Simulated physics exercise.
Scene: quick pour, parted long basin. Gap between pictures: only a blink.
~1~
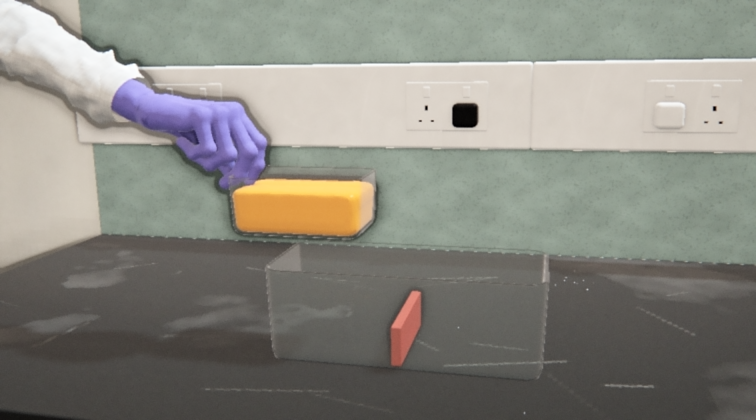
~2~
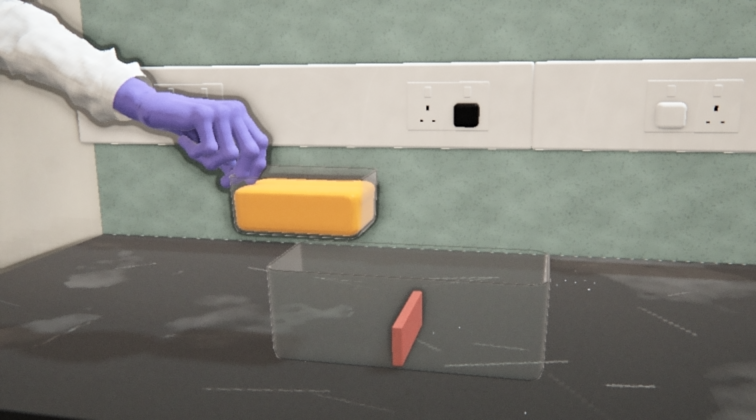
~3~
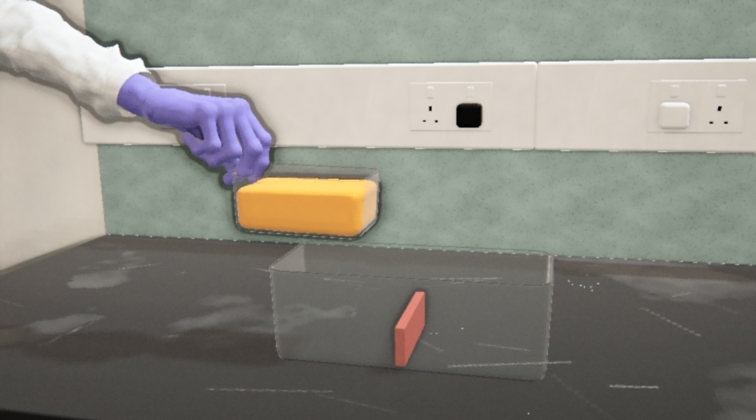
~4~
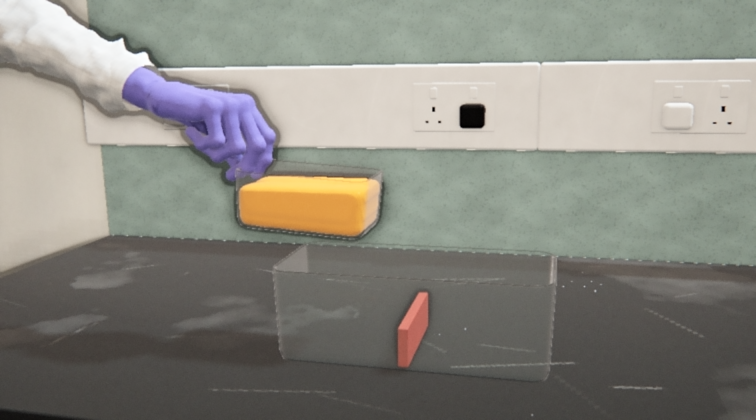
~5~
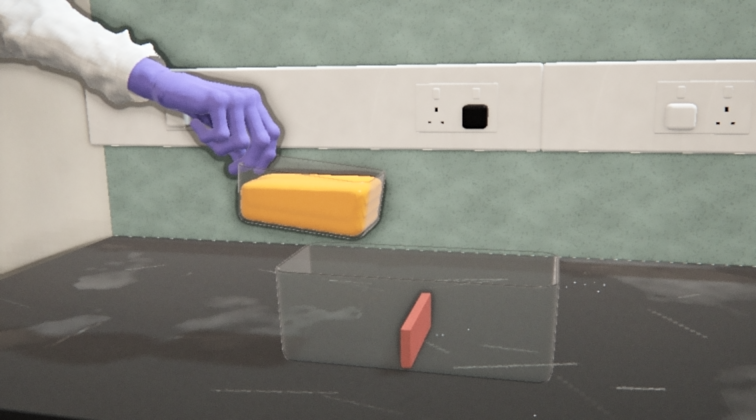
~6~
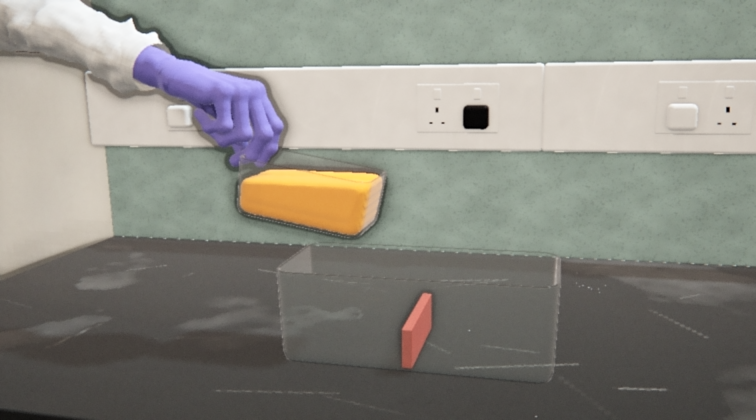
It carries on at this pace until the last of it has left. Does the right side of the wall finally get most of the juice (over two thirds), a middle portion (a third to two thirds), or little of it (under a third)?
It gets most of it.
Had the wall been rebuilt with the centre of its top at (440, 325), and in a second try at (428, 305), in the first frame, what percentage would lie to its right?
First try around 55 percent; second try around 75 percent.
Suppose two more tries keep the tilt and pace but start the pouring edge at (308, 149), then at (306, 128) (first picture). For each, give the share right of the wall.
40 % and 45 %.
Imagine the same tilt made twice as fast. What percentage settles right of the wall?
Around 75 in a hundred.
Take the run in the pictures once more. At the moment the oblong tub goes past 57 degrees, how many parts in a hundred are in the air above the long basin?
Around 35 %.
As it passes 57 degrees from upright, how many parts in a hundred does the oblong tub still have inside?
My estimate is close to 55 percent remaining.
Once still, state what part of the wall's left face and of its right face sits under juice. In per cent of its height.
Left: About 10; right: About 60.
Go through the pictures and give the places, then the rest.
In the first picture, it leans 0°; its right rim is at (368, 177); the juice meets the walls at (247, 185) and (367, 189); the long basin's rim runs from (284, 255) to (547, 269); the wall's top is at (407, 310).
In the second picture, it leans 0°; its right rim is at (369, 177); the juice meets the walls at (249, 185) and (369, 188).
In the third picture, it leans 2°; its right rim is at (372, 177); the juice meets the walls at (251, 184) and (371, 187).
In the fourth picture, it leans 4°; its right rim is at (375, 178); the juice meets the walls at (254, 183) and (374, 186).
In the fifth picture, it leans 7°; its right rim is at (377, 178); the juice meets the walls at (256, 179) and (376, 184).
In the sixth picture, it leans 10°; its right rim is at (378, 179); the juice meets the walls at (256, 176) and (377, 181).
A moment on, the oblong tub is tipped part way and 55 per cent is still to pour, 2 is left of the wall and 9 right of it.
Next, the oblong tub is tipped on its side and 13 per cent is still to pour, 4 is left of the wall and 72 right of it.
Then the oblong tub is tipped on its side and 2 per cent is still to pour, 5 is left of the wall and 87 right of it.
Later the oblong tub is tipped on its side and 0 per cent is still to pour, 8 is left of the wall and 88 right of it.
In the end 8 per cent lies left of the wall, 88 right of it and 3 outside.
